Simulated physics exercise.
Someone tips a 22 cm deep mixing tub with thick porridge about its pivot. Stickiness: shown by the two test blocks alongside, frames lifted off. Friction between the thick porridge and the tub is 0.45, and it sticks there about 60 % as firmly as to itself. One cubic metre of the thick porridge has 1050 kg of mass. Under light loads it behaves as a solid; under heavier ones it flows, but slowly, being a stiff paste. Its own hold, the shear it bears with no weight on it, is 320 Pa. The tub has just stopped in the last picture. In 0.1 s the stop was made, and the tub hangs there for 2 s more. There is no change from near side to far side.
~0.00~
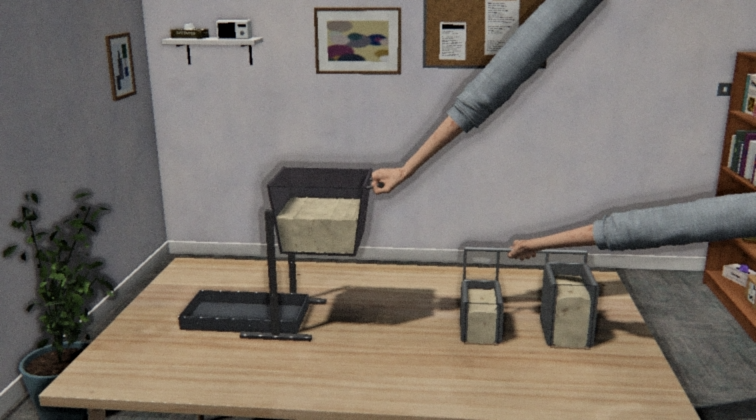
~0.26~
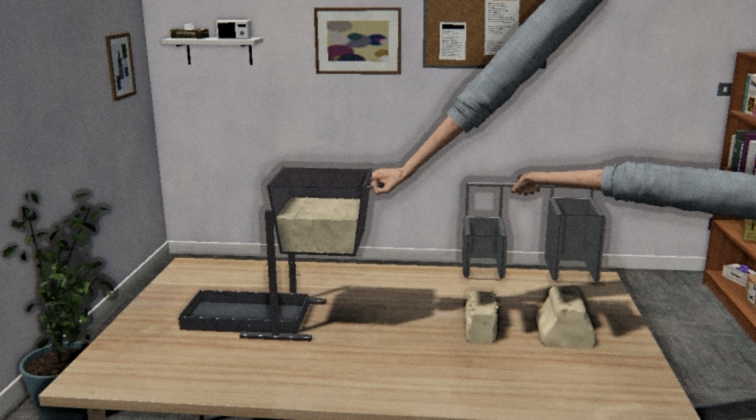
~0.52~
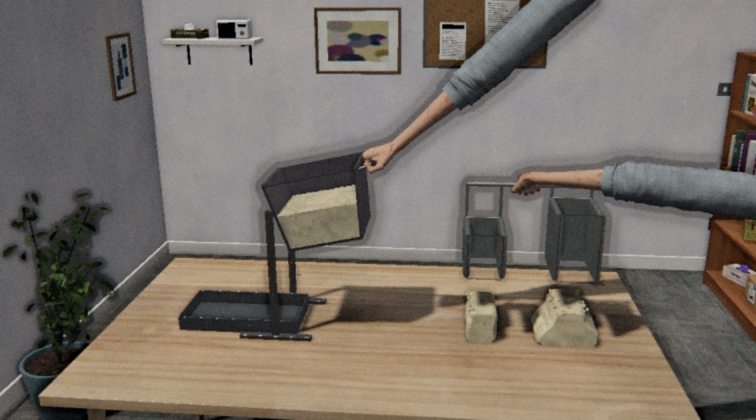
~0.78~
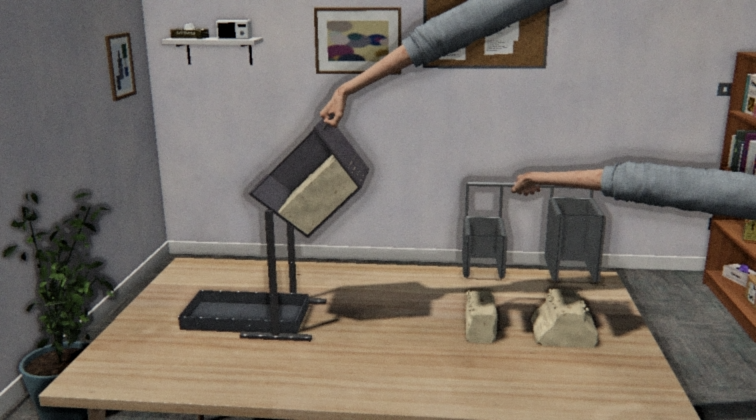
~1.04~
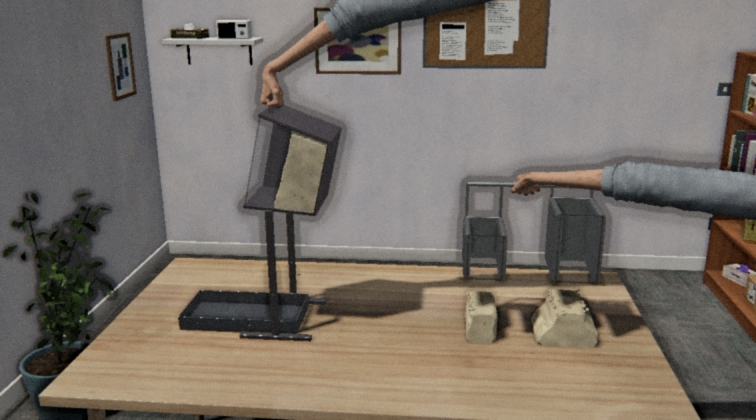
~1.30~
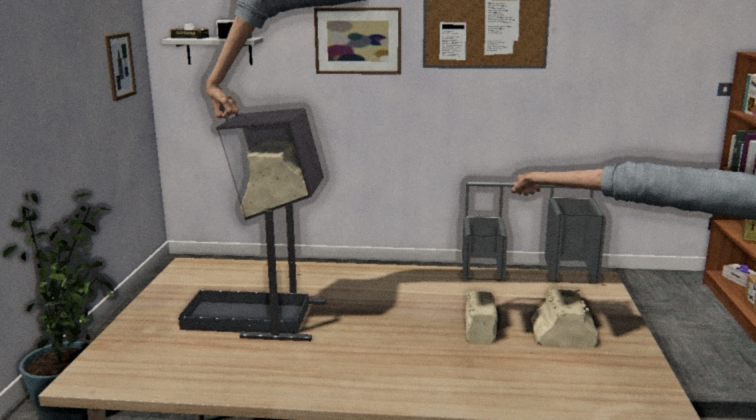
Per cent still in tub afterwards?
Approx. 0 %.
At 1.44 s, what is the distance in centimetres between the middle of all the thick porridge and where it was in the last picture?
Roughly 9 cm.
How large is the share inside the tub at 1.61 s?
Near 30 %.
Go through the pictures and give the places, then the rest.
The first frame shows handle-side rim at (362, 187), tilt 0 degrees; crest of the thick porridge at (283, 217); block heights 12 cm, 18 cm (left to right).
The second frame shows handle-side rim at (362, 187), tilt 0 degrees; crest of the thick porridge at (283, 217); block heights 11 cm, 14 cm (left to right).
The third frame shows handle-side rim at (353, 169), tilt 12 degrees; crest of the thick porridge at (352, 203); block heights 11 cm, 13 cm (left to right).
The fourth frame shows handle-side rim at (313, 130), tilt 45 degrees; crest of the thick porridge at (333, 160); block heights 11 cm, 13 cm (left to right).
The fifth frame shows handle-side rim at (259, 117), tilt 77 degrees; crest of the thick porridge at (294, 135); block heights 11 cm, 13 cm (left to right).
The sixth frame shows handle-side rim at (218, 130), tilt 103 degrees; crest of the thick porridge at (280, 155); block heights 11 cm, 13 cm (left to right).
After 1.44 s, the tub is at 104 degrees and holds 68 %.
After 1.61 s, the tub is at 104 degrees and holds 28 %.
After 1.78 s, the tub is at 104 degrees and holds 0 %.
After 1.95 s, the tub is at 104 degrees and holds 0 %.
After 3.30 s, the tub is at 104 degrees and holds 0 %.
